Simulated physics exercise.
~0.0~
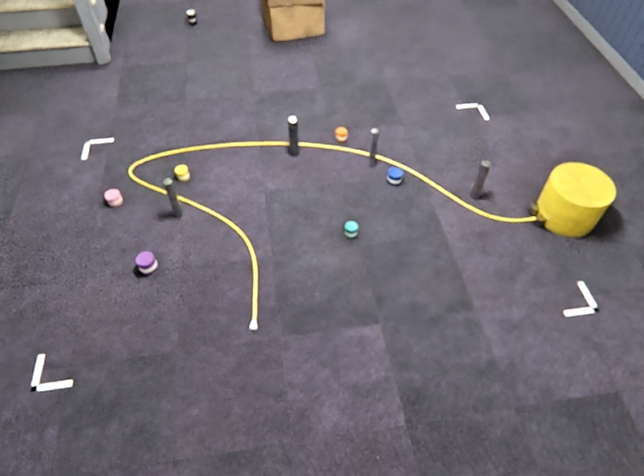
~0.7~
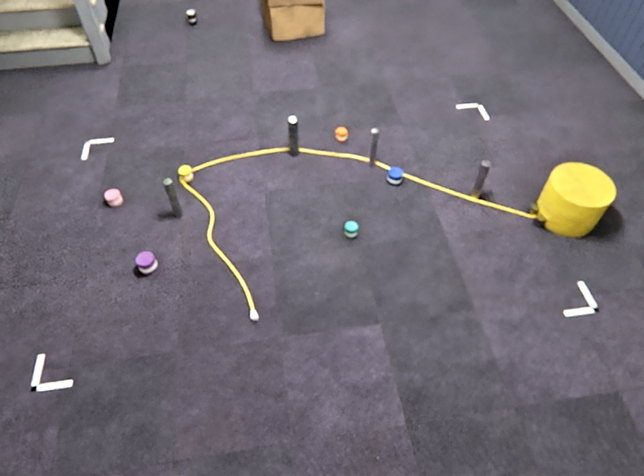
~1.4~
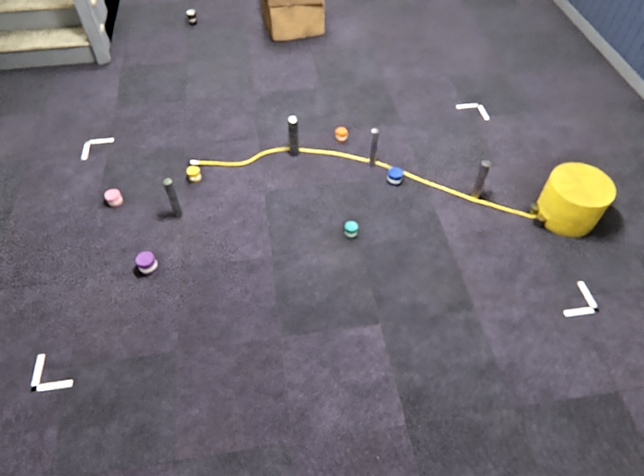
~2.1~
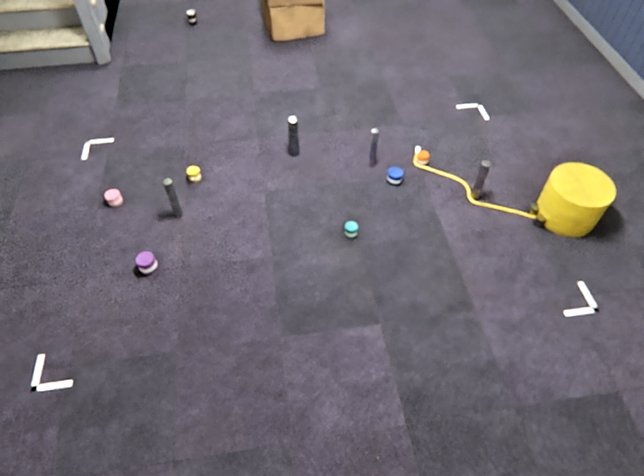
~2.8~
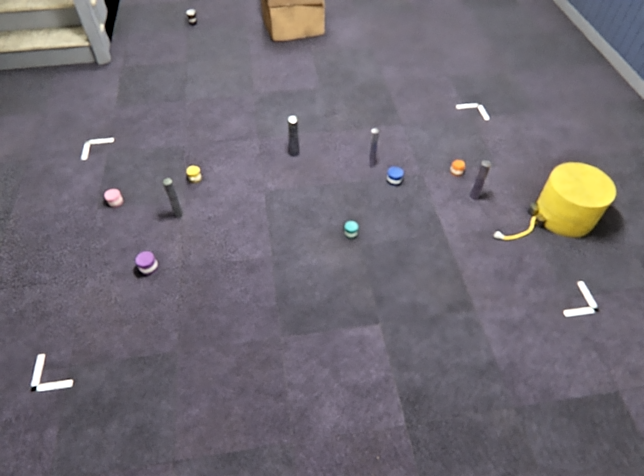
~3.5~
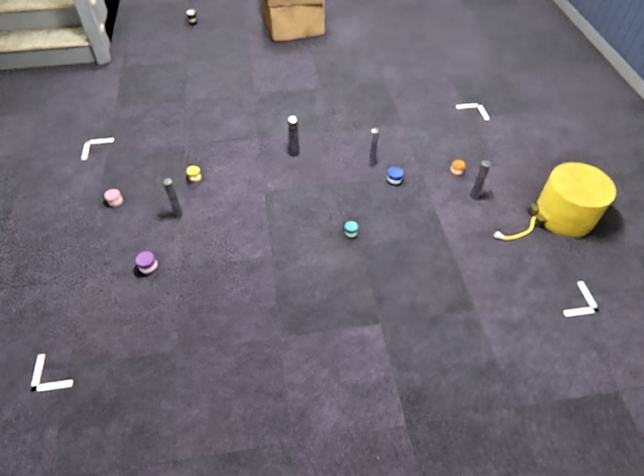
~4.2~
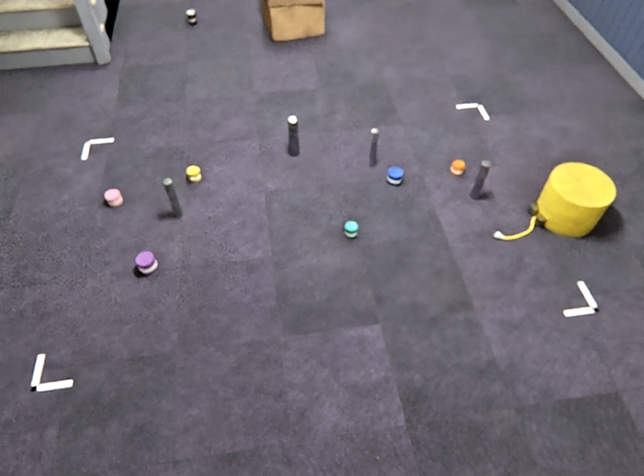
We see a long yellow cord from a yellow drum lying among dark posts and small coloured containers. It draws in toward the drum, nudging the yellow container slightly and shifting the orange one clearly right, and ends as a short tail beside the drum.
